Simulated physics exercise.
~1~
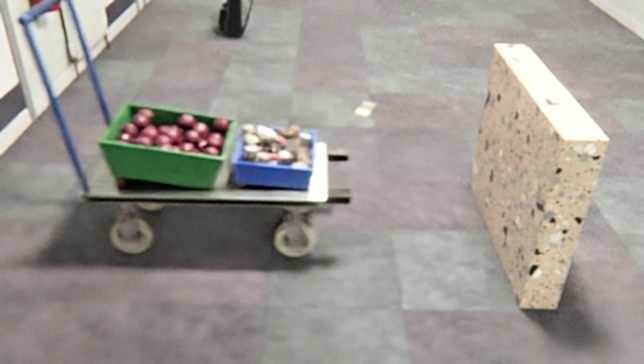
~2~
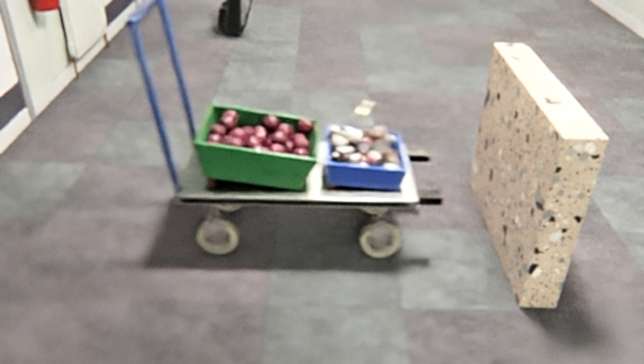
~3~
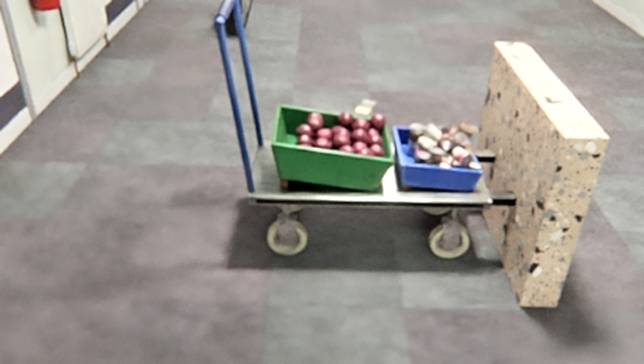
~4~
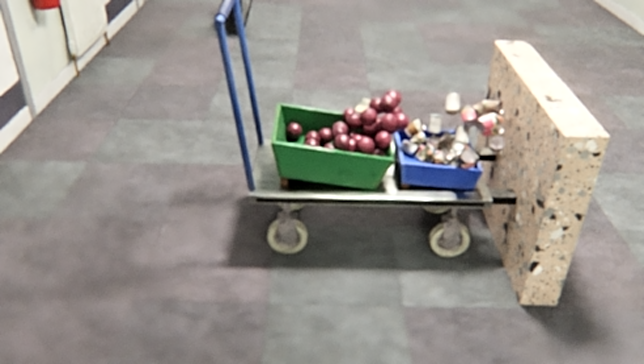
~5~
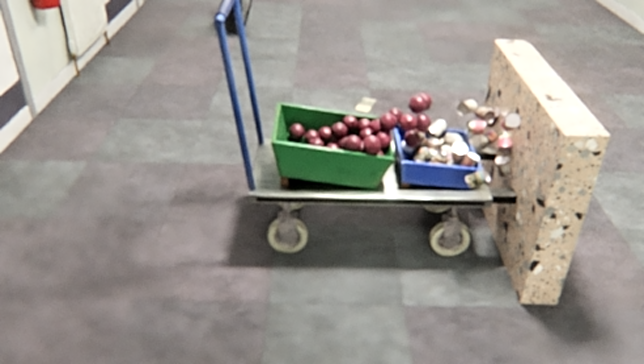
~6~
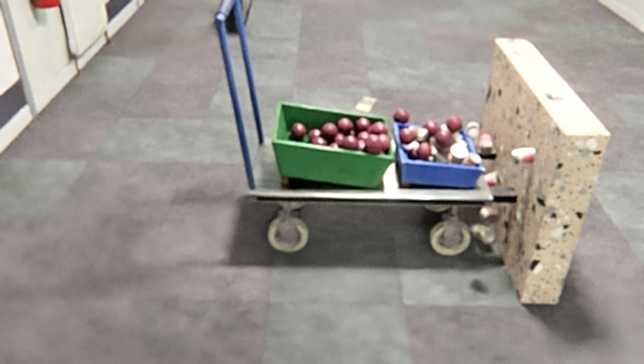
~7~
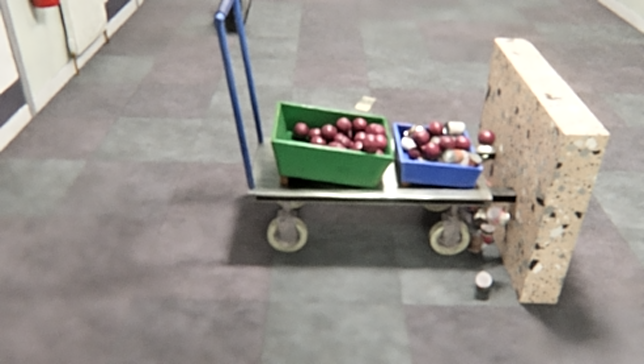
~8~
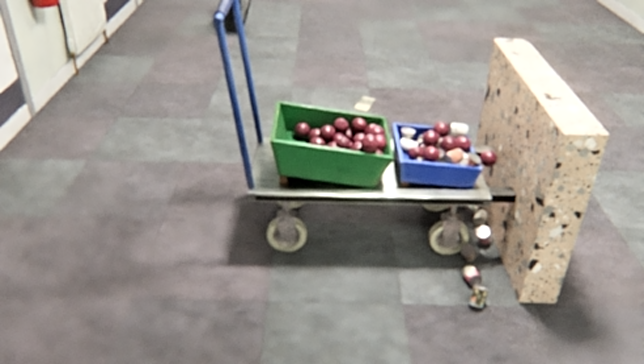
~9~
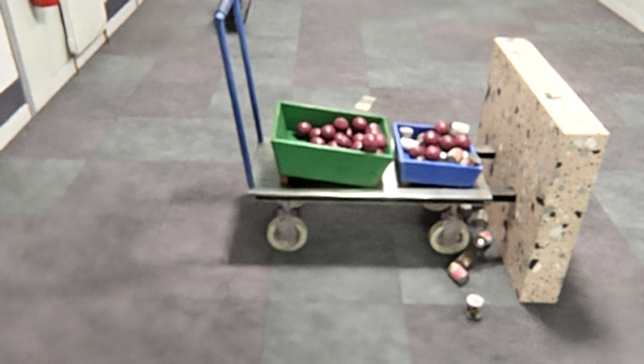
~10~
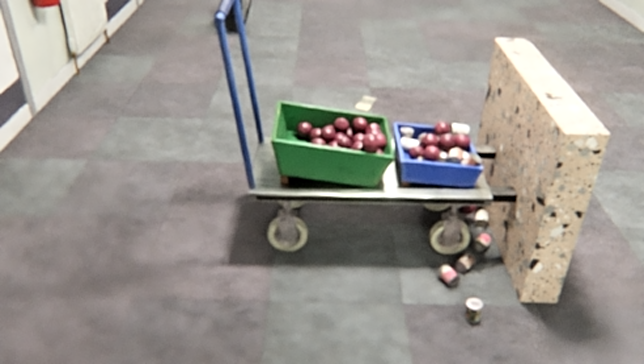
Across a tiled floor, a cart rolls right, stops at a slab, and tins spill down.
